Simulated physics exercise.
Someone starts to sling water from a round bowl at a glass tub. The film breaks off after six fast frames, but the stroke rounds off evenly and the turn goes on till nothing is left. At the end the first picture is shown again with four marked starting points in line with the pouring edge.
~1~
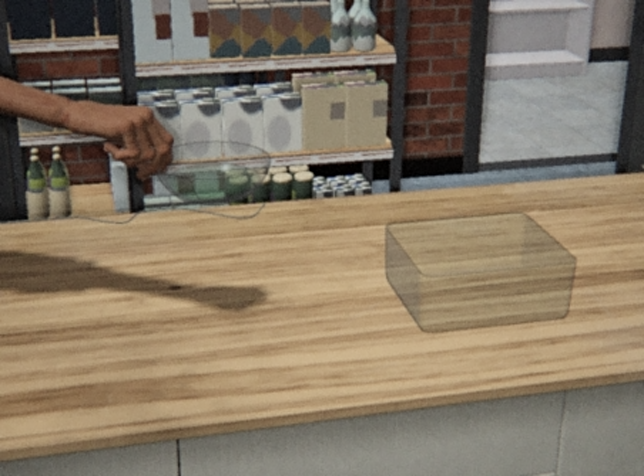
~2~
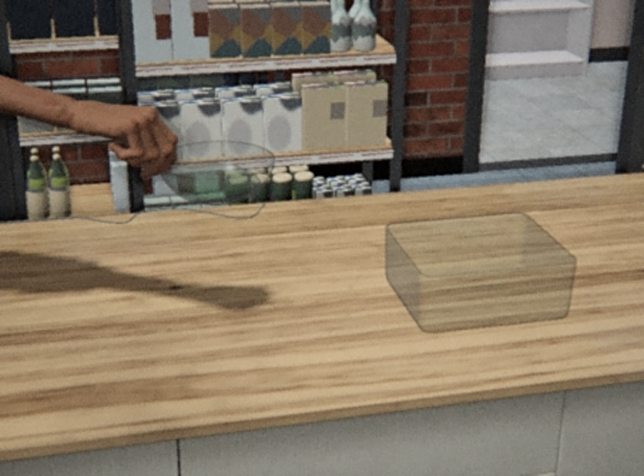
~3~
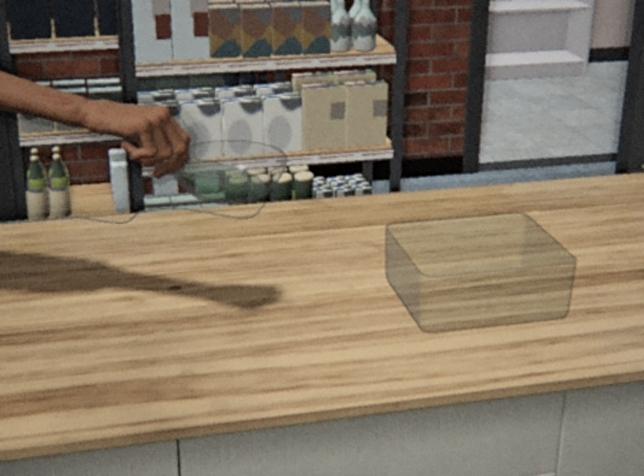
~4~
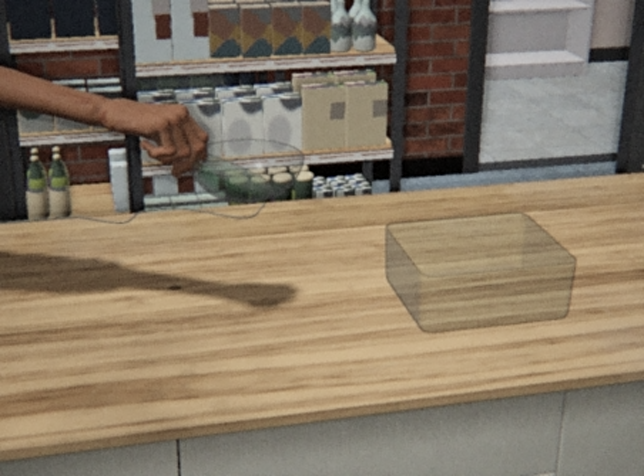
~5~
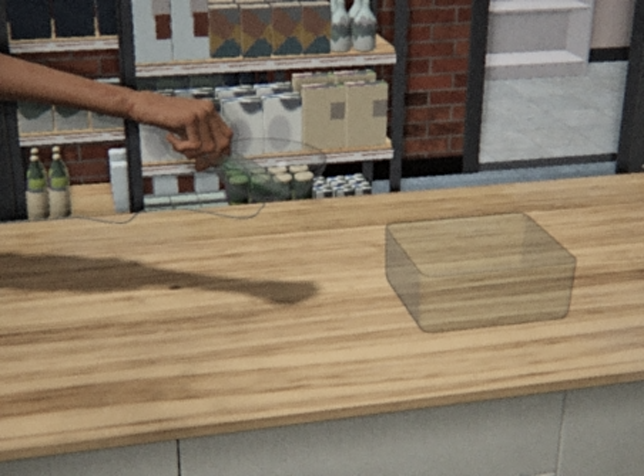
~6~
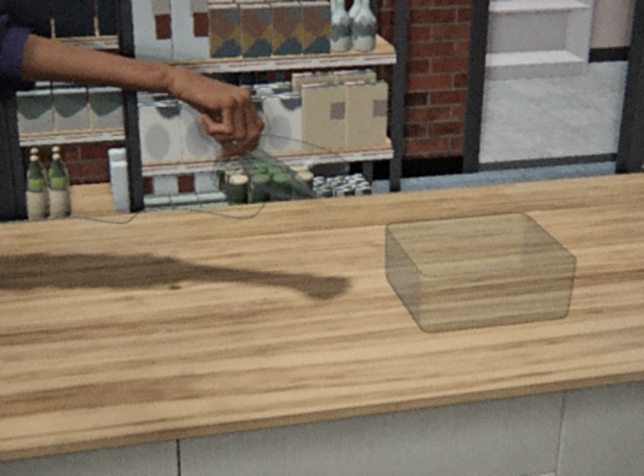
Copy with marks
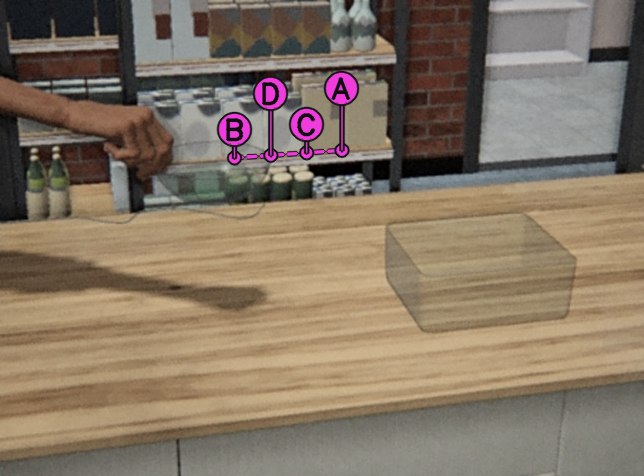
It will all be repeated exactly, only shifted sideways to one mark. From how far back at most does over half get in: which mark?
Go for B.
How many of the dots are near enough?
All of them.
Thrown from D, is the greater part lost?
No, not at all.
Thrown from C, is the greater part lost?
No, that is safe.
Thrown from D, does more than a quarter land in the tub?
Yes, clearly.
On the marked copy, A at (341, 150); B at (234, 157); C at (306, 152); D at (270, 155).
With A, about 72 % lands in the tub, 8 % falls short and 19 % goes beside or beyond.
With B, about 66 % lands in the tub, 26 % falls short and 8 % goes beside or beyond.
With C, about 86 % lands in the tub, 10 % falls short and 4 % goes beside or beyond.
With D, about 83 % lands in the tub, 14 % falls short and 4 % goes beside or beyond.
